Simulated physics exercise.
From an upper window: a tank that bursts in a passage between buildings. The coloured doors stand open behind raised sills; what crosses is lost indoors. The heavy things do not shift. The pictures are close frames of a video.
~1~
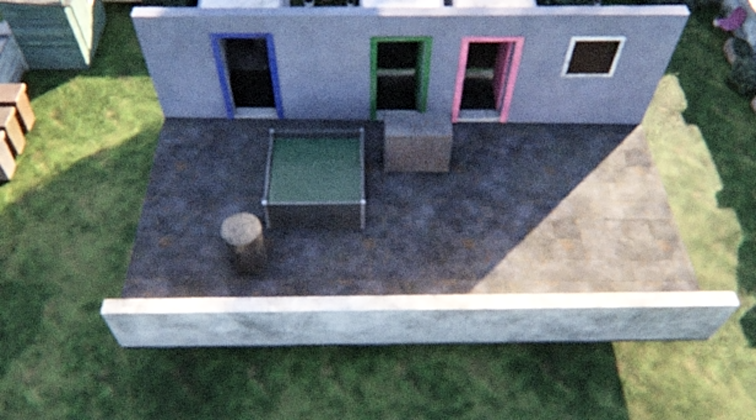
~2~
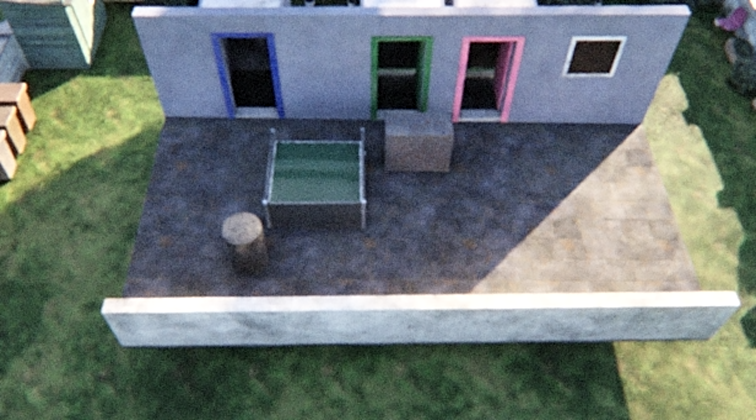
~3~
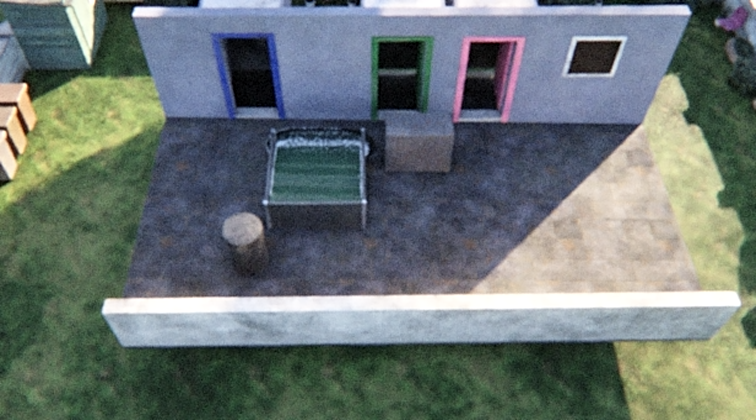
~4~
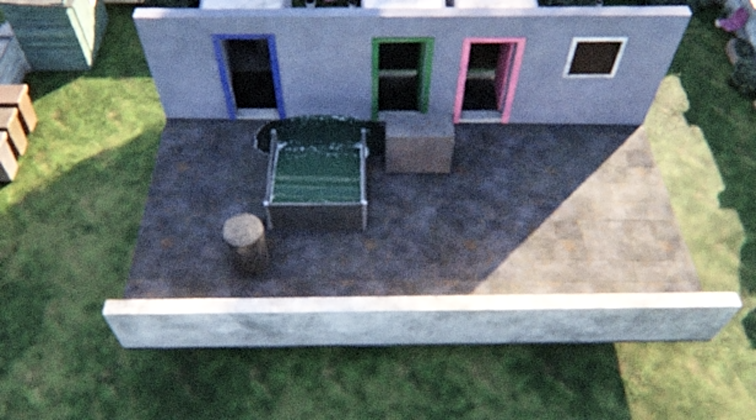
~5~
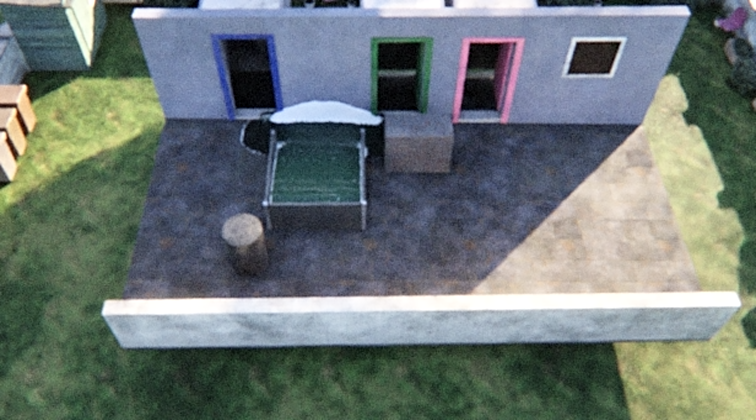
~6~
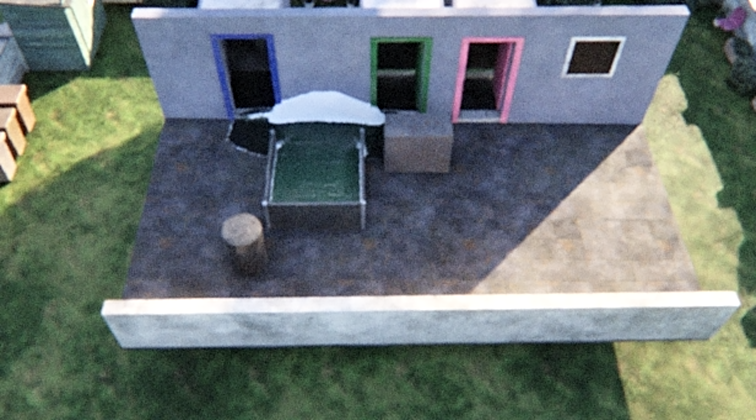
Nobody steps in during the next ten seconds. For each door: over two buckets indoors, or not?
In the end: The pink door holds within the limit; the green door floods; the blue door floods.
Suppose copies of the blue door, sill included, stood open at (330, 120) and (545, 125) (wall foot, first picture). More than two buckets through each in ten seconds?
In turn: Lets more in, is under.
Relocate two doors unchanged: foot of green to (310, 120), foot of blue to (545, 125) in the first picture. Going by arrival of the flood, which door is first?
The door marked green.
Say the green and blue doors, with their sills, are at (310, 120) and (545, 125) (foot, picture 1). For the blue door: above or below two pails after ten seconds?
Then: The blue door takes less.
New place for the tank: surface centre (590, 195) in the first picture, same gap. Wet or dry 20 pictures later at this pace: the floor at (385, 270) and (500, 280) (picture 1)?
As listed: Dry, not flooded.
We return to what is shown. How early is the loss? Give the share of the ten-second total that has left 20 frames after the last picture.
I make it 40 per cent.
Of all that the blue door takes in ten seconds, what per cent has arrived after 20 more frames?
Close to 95 %.
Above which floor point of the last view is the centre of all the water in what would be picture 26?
I would point to (373, 158).
A moment on, water covers 10 % of the floor; the pink door wet at the sill, nothing in, the green door under two buckets in, the blue door over two buckets in.
Next, water covers 25 % of the floor; the pink door wet at the sill, nothing in, the green door over two buckets in, the blue door over two buckets in.
Then, water covers 35 % of the floor; the pink door wet at the sill, nothing in, the green door over two buckets in, the blue door far over two buckets in.
Later, water covers 35 % of the floor; the pink door wet at the sill, nothing in, the green door far over two buckets in, the blue door far over two buckets in.
In the end, water covers 30 % of the floor; the pink door wet at the sill, nothing in, the green door far over two buckets in, the blue door far over two buckets in.
